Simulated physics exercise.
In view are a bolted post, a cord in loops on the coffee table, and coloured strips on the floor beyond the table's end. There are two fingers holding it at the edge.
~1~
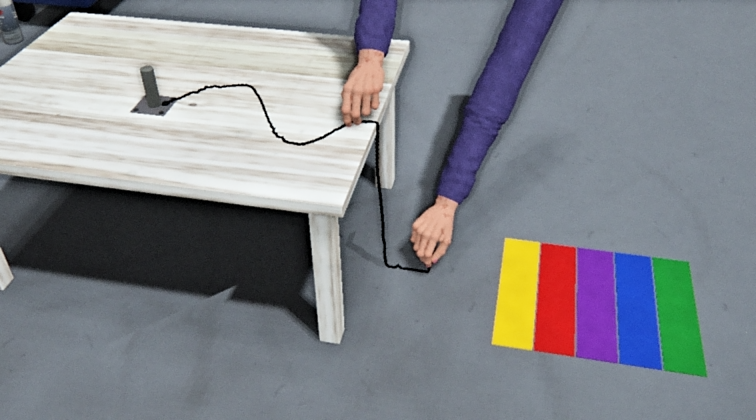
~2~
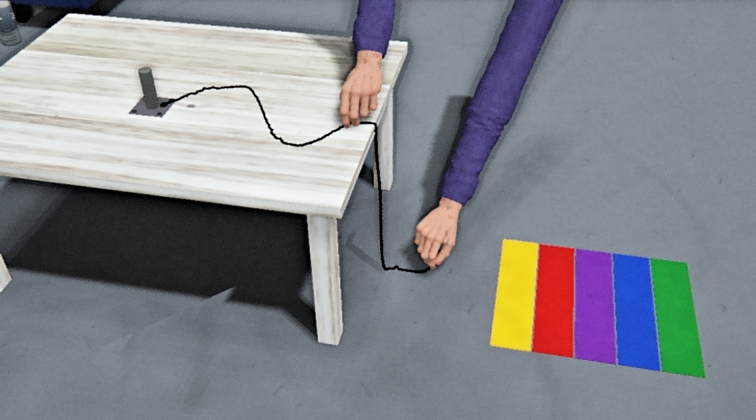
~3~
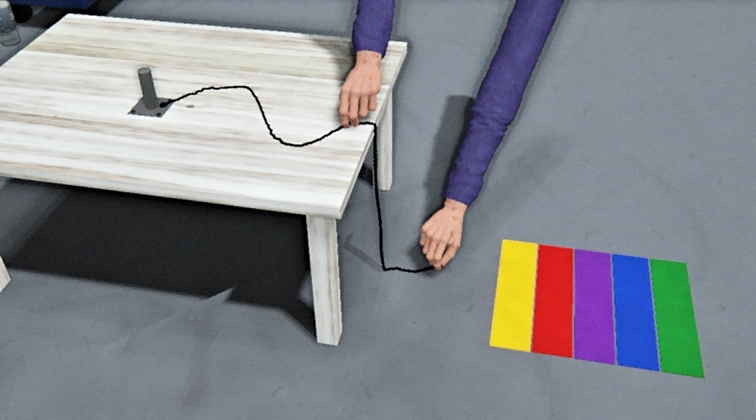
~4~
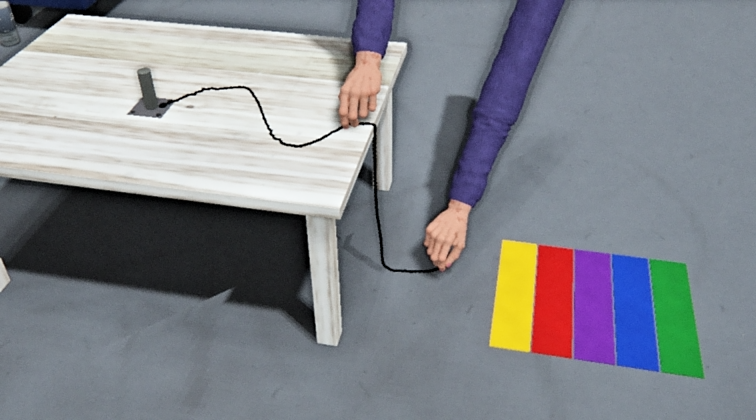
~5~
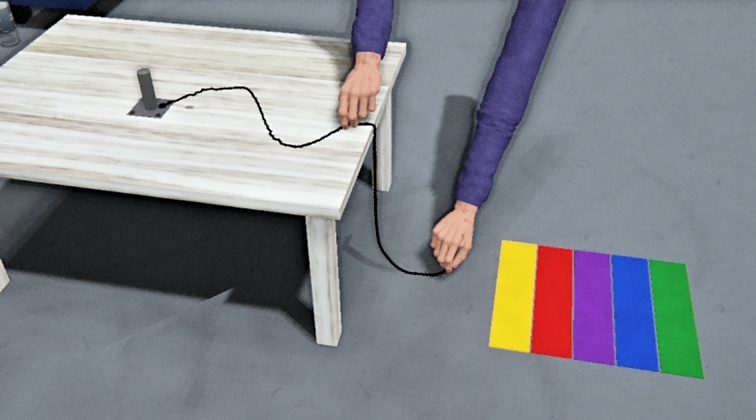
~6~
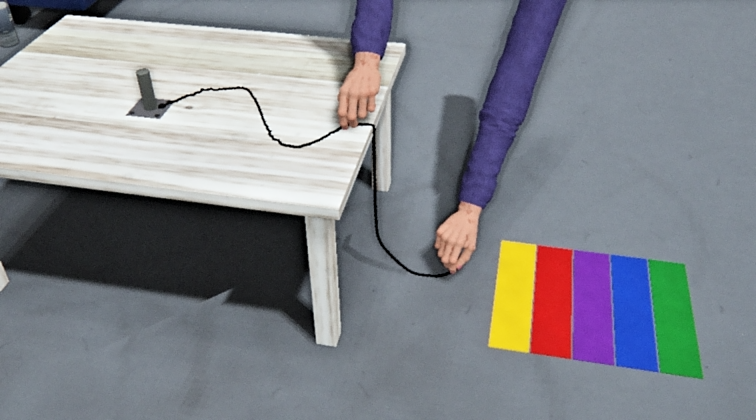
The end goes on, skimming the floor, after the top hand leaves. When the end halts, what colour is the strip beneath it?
Green.
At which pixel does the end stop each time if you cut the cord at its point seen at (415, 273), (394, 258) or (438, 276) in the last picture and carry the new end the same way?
Taking the tries in order gives (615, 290), (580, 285) and (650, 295).
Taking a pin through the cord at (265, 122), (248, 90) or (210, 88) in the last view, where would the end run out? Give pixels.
(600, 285), (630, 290) and (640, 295).
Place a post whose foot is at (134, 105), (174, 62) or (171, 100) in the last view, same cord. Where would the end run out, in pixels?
The spots are near (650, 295), (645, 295) and (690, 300).
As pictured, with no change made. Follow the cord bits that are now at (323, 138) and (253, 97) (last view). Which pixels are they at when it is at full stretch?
First one: (419, 153); second one: (279, 118).
A little later, end near (602, 288); over purple.
Next, end near (647, 294); over blue.
When it is tight, end near (675, 298); over green. The green one.
